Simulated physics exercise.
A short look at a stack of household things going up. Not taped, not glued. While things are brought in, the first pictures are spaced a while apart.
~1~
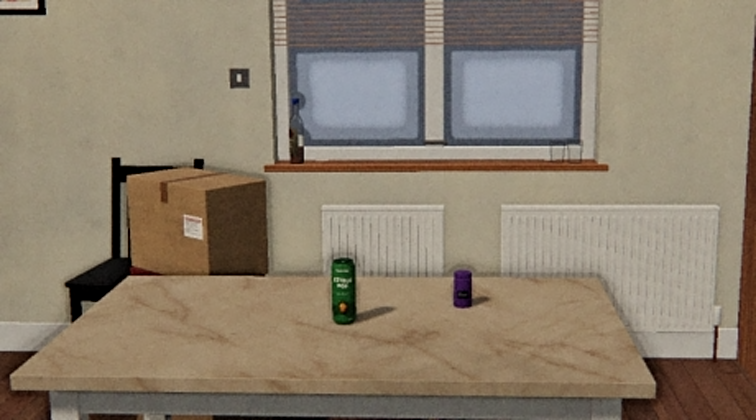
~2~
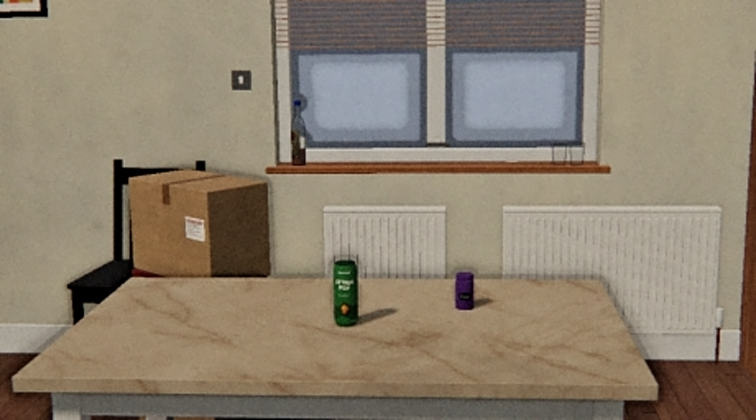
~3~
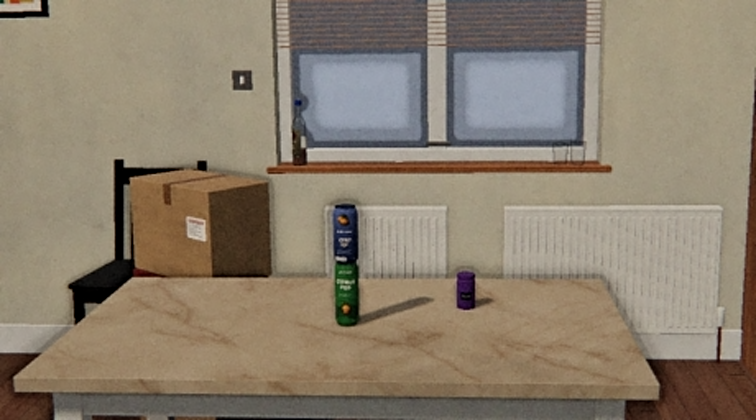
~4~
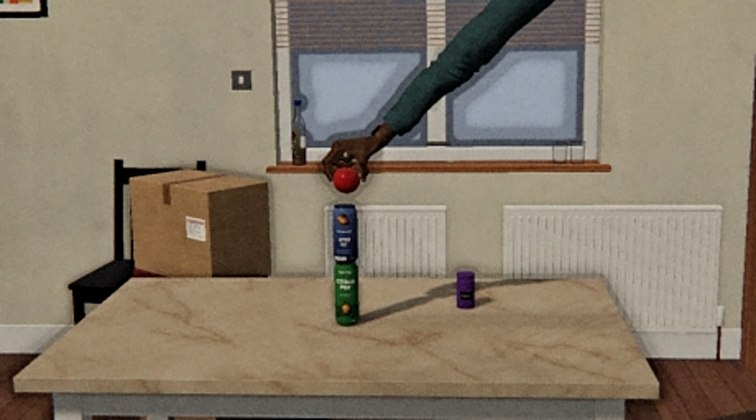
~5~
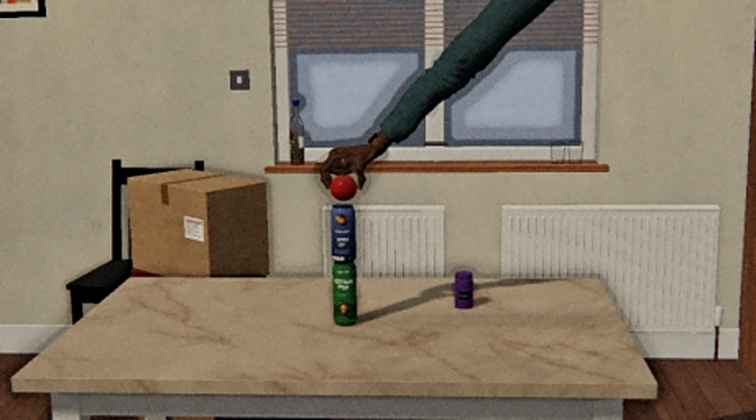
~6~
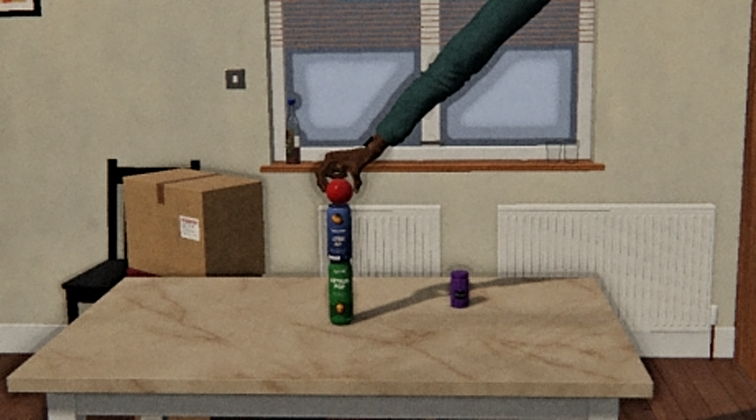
A hand lowers a red tomato onto a blue can stacked on a green can.
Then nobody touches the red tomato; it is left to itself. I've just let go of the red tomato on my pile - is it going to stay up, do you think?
Yes - it stays intact.
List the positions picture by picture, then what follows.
The last thing is not in view yet, in the first frame.
The last thing is not in view yet; green can (346, 294), in the second frame.
The last thing is not in view yet; purple shaker (466, 290), in the third frame.
On its way; red tomato (347, 180); blue can (345, 234), in the fourth frame.
On its way; red tomato (344, 188); green can (345, 293), in the fifth frame.
In place under the hand; red tomato (340, 192); purple shaker (460, 289), in the sixth frame.
Then, 0.20 s after the last picture, nothing has stirred.
Then, 0.40 s after the last picture, red tomato resting near (340, 192).
At rest, all 4 in place. Seen from the same camera at the end, red tomato near (340, 192). The pile keeps its balance.
